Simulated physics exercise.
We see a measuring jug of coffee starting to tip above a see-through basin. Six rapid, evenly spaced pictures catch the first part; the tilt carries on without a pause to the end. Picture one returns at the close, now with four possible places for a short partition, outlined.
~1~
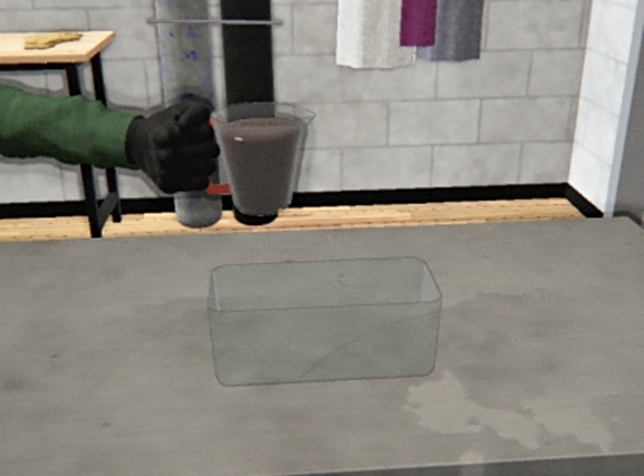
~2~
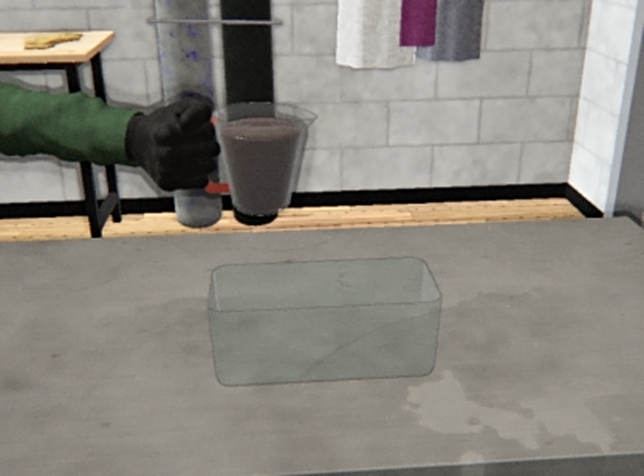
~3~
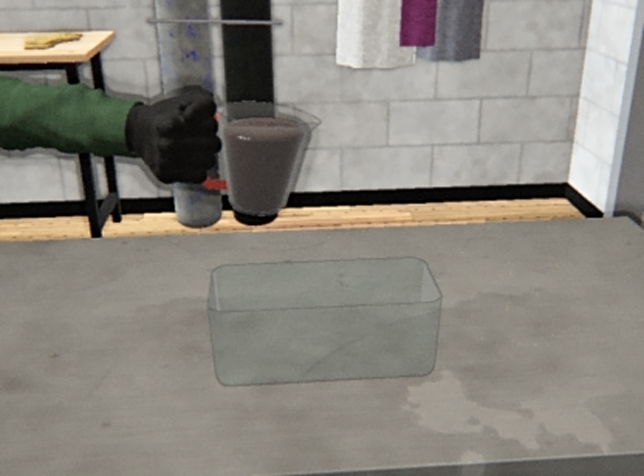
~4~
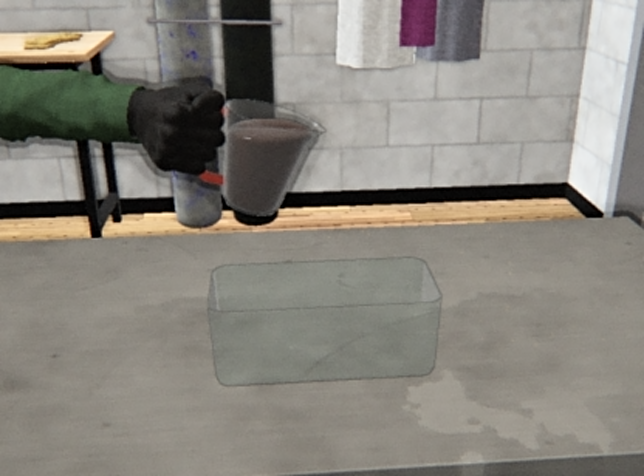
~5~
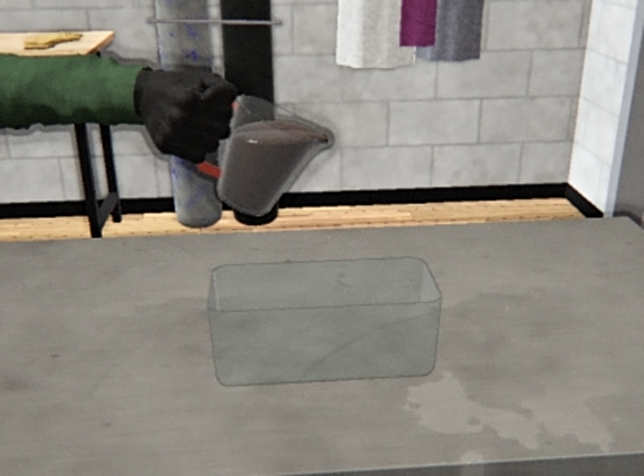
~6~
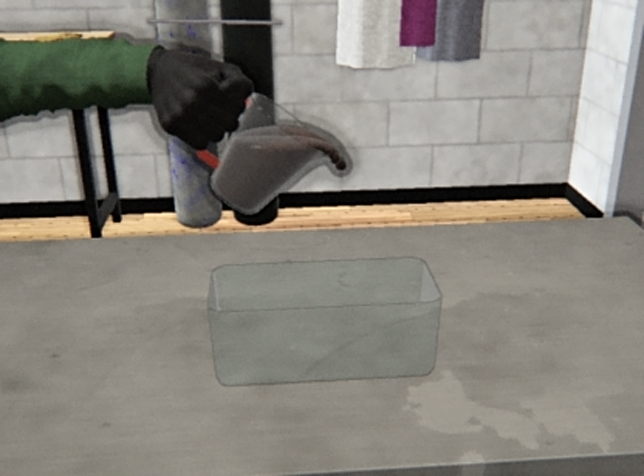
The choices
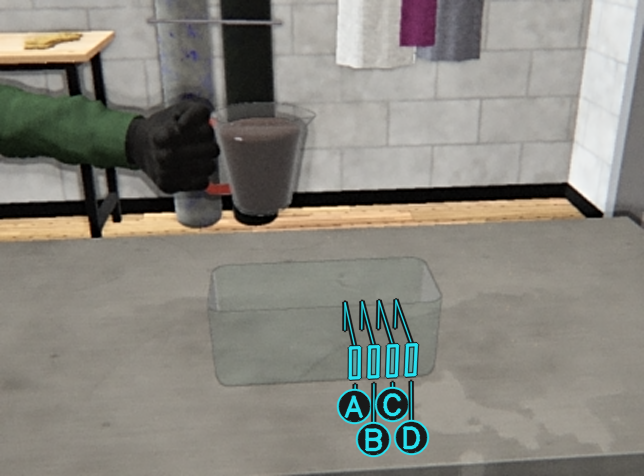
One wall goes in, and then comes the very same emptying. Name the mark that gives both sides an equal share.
Go for B.
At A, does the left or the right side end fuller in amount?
The right one.
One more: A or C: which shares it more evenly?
That would be A.
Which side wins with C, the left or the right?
More ends on the left.
On the marked copy, A at (355, 384); B at (373, 383); C at (392, 382); D at (411, 381).
Choosing A, about 28 % ends left of the wall and 69 % right of it.
Choosing B, about 58 % ends left of the wall and 40 % right of it; 3 % is lost outside.
Choosing C, about 80 % ends left of the wall and 17 % right of it; 4 % is lost outside.
Choosing D, about 92 % ends left of the wall and 4 % right of it; 4 % is lost outside.
